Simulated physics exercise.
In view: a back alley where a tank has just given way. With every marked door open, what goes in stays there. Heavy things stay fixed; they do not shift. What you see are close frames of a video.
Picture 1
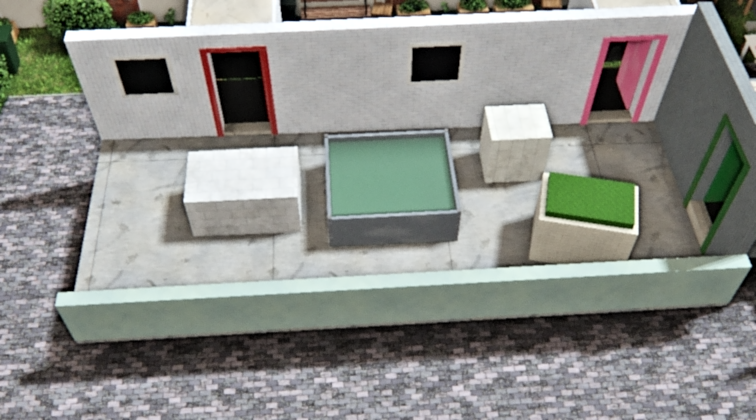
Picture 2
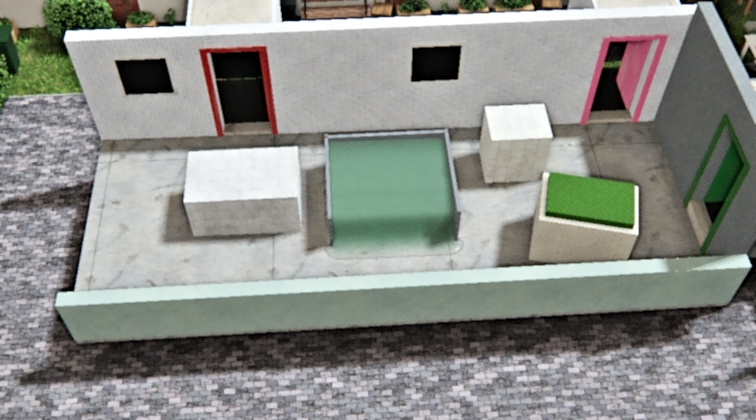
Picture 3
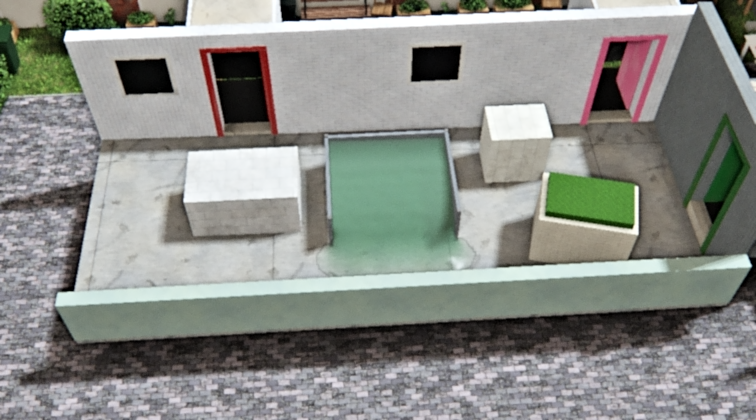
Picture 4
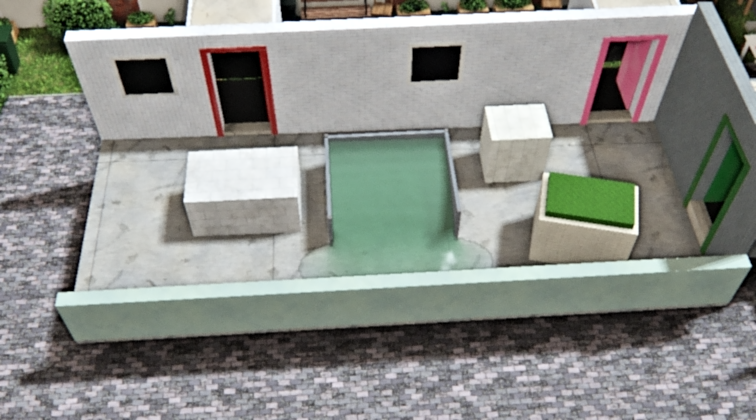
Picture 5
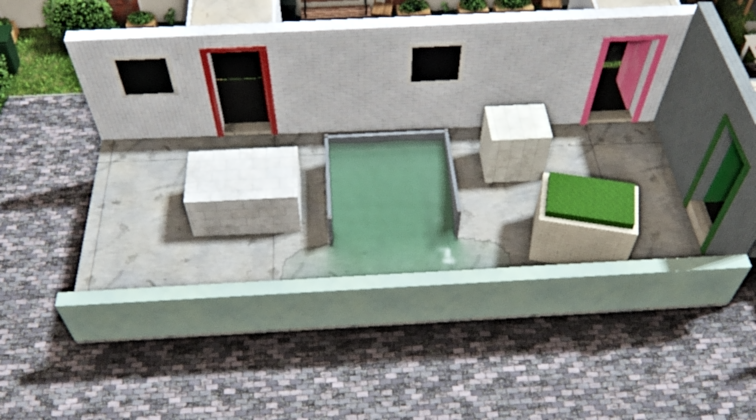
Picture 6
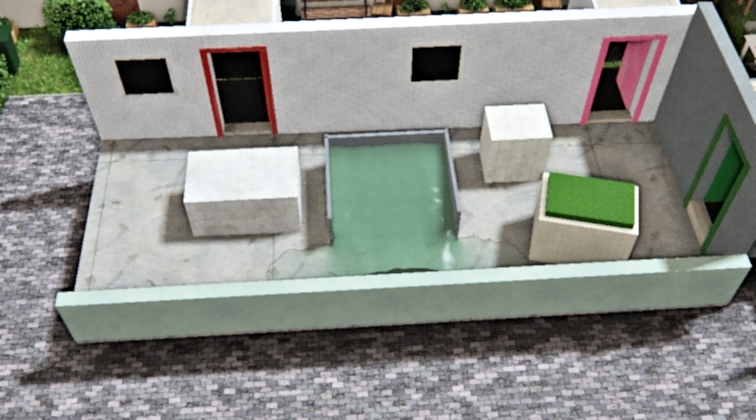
Walled yard with doors and pale blocks, green water bursting from the front of a grey tank and spreading across the floor.
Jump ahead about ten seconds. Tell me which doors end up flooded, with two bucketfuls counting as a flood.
Here is how it goes: The pink door ends up flooded; the red door escapes flooding; the green door escapes flooding.
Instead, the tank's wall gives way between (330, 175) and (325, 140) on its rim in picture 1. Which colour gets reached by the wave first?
It's the door marked red.
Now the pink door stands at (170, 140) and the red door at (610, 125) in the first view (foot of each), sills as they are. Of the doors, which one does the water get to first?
It's the one in green.
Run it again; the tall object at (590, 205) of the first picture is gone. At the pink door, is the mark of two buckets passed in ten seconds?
Pink exceeds it.
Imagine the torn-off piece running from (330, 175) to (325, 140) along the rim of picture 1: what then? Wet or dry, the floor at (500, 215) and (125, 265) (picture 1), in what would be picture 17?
Respectively, left dry and left dry.
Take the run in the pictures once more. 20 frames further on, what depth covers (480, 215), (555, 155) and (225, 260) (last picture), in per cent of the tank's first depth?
Respectively 2, 0 and 12 per cent.
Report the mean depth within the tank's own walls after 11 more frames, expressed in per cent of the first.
About 28 %.
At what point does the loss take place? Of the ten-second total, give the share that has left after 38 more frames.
Share gone: About 85 %.
A moment on, water covers 20 % of the floor; the pink door not reached, the red door not reached, the green door not reached.
Next, water covers 40 % of the floor; the pink door not reached, the red door not reached, the green door not reached.
Then, water covers 60 % of the floor; the pink door not reached, the red door not reached, the green door wet at the sill, nothing in.
Later, water covers 75 % of the floor; the pink door over two buckets in, the red door not reached, the green door under two buckets in.
In the end, water covers 85 % of the floor; the pink door far over two buckets in, the red door not reached, the green door under two buckets in.
